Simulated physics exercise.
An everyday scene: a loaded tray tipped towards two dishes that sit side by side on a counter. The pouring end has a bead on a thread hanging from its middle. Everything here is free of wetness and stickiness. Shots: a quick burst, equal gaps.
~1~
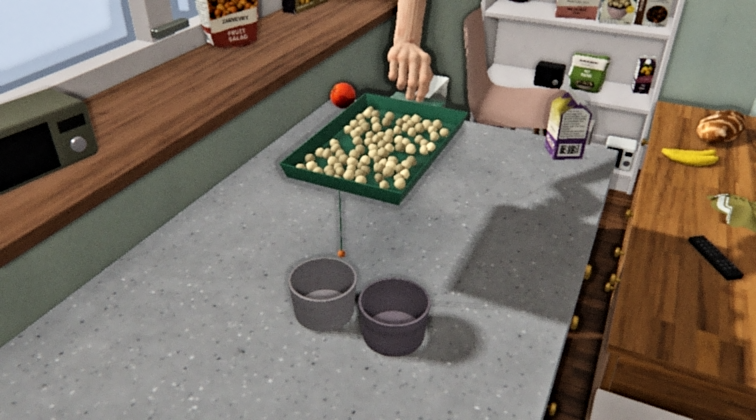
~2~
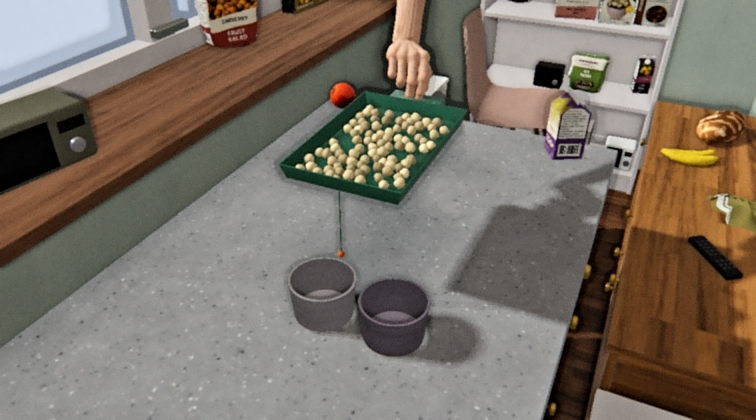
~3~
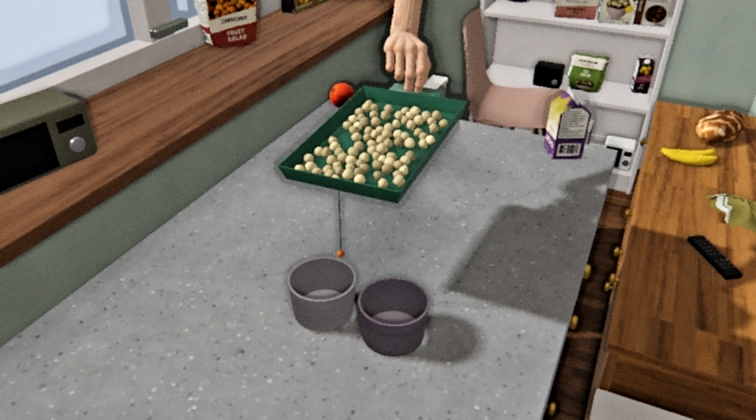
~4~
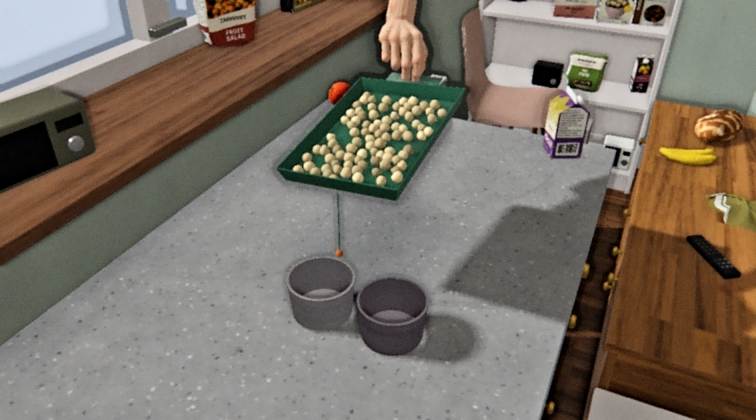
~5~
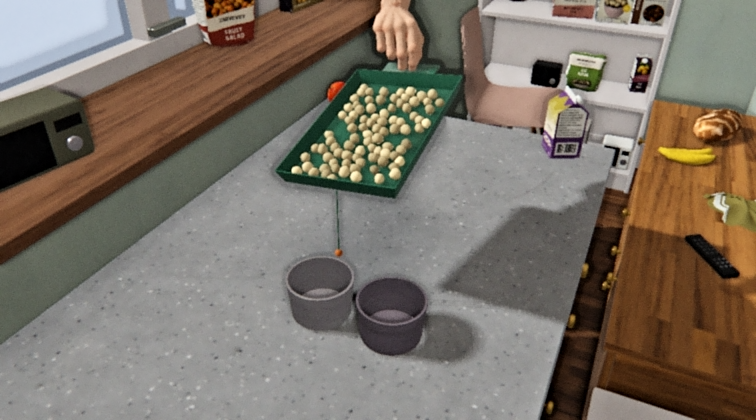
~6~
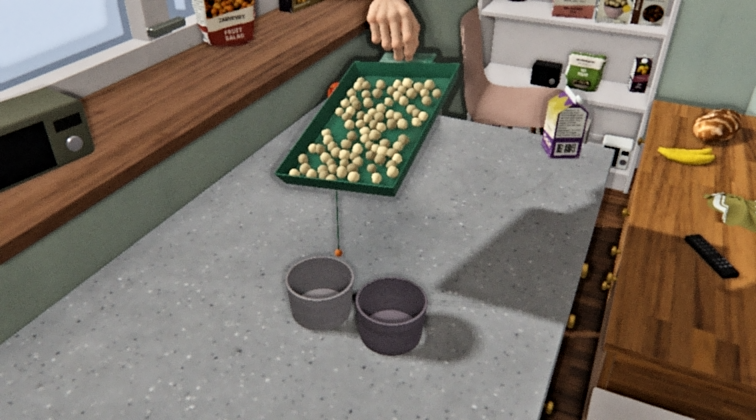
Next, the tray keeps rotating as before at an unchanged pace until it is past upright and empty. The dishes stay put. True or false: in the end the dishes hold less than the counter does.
True.
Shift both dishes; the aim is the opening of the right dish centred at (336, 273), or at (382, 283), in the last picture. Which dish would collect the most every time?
Result, try one: The dish further left; try two: The dish further left.
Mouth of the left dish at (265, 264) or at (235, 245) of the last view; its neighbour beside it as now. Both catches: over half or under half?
For the two tries in order: Exceeding half, exceeding half.
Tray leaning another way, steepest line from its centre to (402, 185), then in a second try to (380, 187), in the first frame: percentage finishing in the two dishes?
Roughly 30 % in the first case and 80 % in the second.
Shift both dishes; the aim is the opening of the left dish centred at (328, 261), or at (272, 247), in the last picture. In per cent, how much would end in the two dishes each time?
I'd expect some 10 percent, and then some 70 percent.
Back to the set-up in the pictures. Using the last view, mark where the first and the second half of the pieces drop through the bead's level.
Starting near (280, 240), moving on to near (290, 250).
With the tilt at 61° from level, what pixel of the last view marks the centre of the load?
(318, 144).
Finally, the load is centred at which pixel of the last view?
Somewhere close to (267, 290) in the last picture.
Soon after the last picture, tray tipped steeply; all on the tray.
A little later, tray tipped right over; about two thirds on the tray; a small part outside both; about a quarter in the air.
Later still, tray tipped past a quarter turn; a small part in the left dish; most outside both.
At rest, tray tipped past a quarter turn; none in the right dish; a small part in the left dish; most outside both.
